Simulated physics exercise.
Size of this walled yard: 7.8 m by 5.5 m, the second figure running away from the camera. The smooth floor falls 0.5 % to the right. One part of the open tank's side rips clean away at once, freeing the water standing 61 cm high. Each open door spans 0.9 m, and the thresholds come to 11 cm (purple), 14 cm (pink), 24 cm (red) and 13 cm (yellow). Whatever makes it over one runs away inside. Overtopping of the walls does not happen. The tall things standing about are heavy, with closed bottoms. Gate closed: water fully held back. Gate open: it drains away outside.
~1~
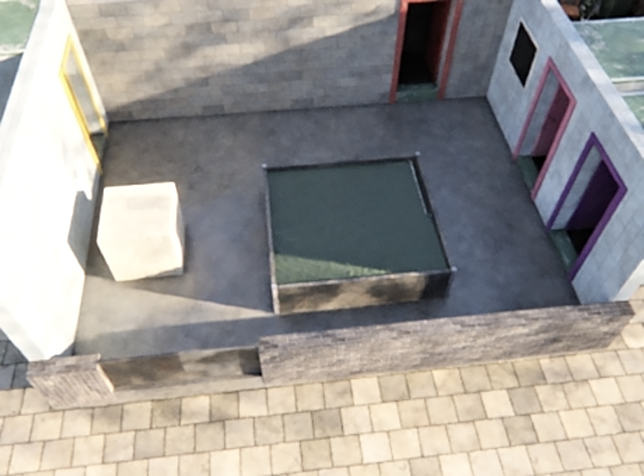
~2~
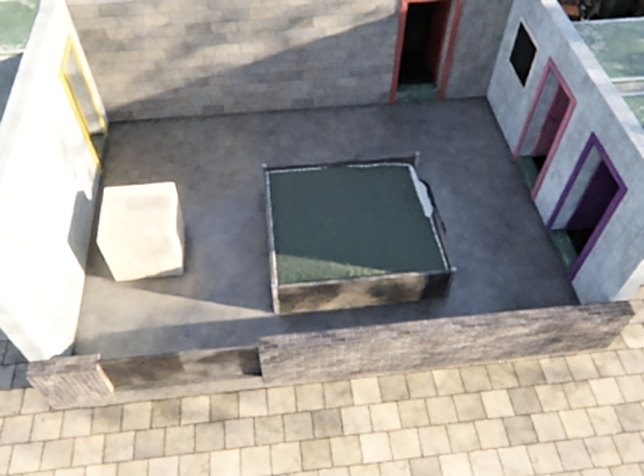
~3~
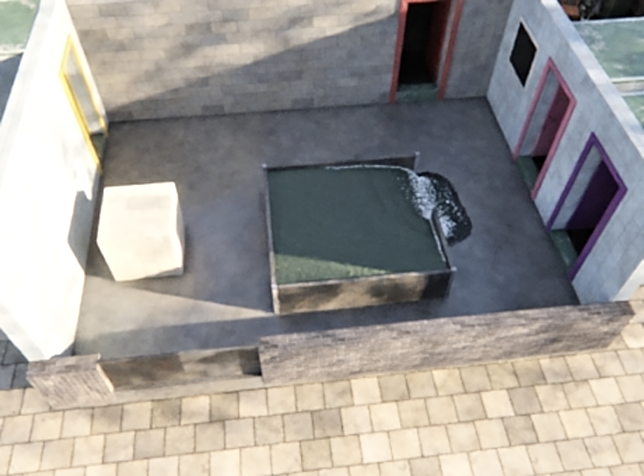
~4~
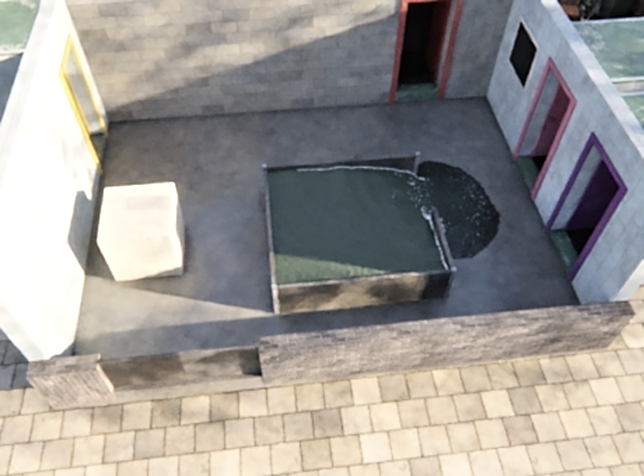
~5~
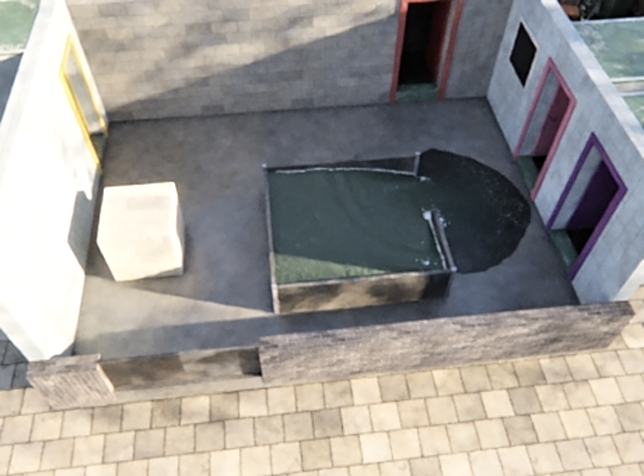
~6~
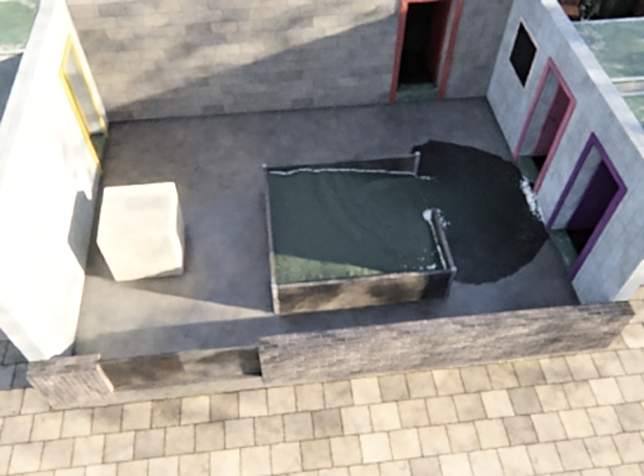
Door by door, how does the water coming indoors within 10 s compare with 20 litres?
The purple door lets in more than that; the pink door lets in more than that; the red door lets in no more than that; the yellow door lets in no more than that.
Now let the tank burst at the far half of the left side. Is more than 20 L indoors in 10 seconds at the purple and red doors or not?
Measured against that limit, purple comes out short of it and red comes out short of it.
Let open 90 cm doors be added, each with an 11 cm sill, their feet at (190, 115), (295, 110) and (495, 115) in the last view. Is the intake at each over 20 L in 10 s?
In turn: Below, under, over.
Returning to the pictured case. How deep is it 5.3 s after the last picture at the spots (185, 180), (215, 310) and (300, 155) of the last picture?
The depths come out at 3, 2 and 3 centimetres, in the order listed.
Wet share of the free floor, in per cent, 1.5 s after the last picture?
Roughly 25 percent.
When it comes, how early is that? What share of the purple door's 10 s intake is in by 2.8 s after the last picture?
About 70%.
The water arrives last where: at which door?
Lab note: Last arrival at the yellow door.
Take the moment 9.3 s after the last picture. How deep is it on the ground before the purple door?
The depth comes to around 7.0 centimetres.
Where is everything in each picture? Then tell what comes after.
Still water, 61 cm deep, in the open tank at (352, 218), in the first picture.
The front is at a hidden place, 0.7 m from the gap at (420, 201); 0.2 m2 of floor is under water; 61 cm left at the back of the open tank, in the second picture.
The front is at (464, 231), 0.9 m from the gap at (420, 201); 0.9 m2 of floor is under water; 61 cm left at the back of the open tank, in the third picture.
Water pours out at (420, 202) and has run 1.3 m, to (494, 218); typically 8 cm deep outside, 61 cm at the open tank's back, in the fourth picture.
The front is at (525, 209), 1.9 m from the gap at (420, 202); 3.4 m2 of floor is under water; 61 cm left at the back of the open tank, in the fifth picture.
Water pours out at (420, 202) and has run 2.2 m, to (544, 230); typically 5 cm deep outside, 61 cm at the open tank's back, in the sixth picture.
Then, 0.7 s after the last picture water covers 20 % of the floor and is deepest (38 cm) near (422, 197); purple door 19 cm at the sill, 4 L in, pink door 34 cm at the sill, 58 L in, red door not reached, yellow door not reached.
Then, 1.5 s after the last picture water covers 25 % of the floor and is deepest (42 cm) near (480, 101); purple door 19 cm at the sill, 24 L in, pink door 37 cm at the sill, 168 L in, red door not reached, yellow door not reached.
Then, 2.8 s after the last picture water covers 40 % of the floor and is deepest (32 cm) near (480, 101); purple door 17 cm at the sill, 63 L in, pink door 27 cm at the sill, 312 L in, red door 15 cm at the sill, 0 L in, yellow door not reached.
Then, 5.3 s after the last picture water covers 85 % of the floor and is deepest (22 cm) near (480, 101); purple door 12 cm at the sill, 86 L in, pink door 21 cm at the sill, 402 L in, red door 14 cm at the sill, 0 L in, yellow door 7 cm at the sill, 0 L in.
Then, 9.3 s after the last picture water covers 95 % of the floor and is deepest (14 cm) near (488, 118); purple door 7 cm at the sill, 88 L in, pink door 14 cm at the sill, 427 L in, red door 10 cm at the sill, 0 L in, yellow door 11 cm at the sill, 0 L in.
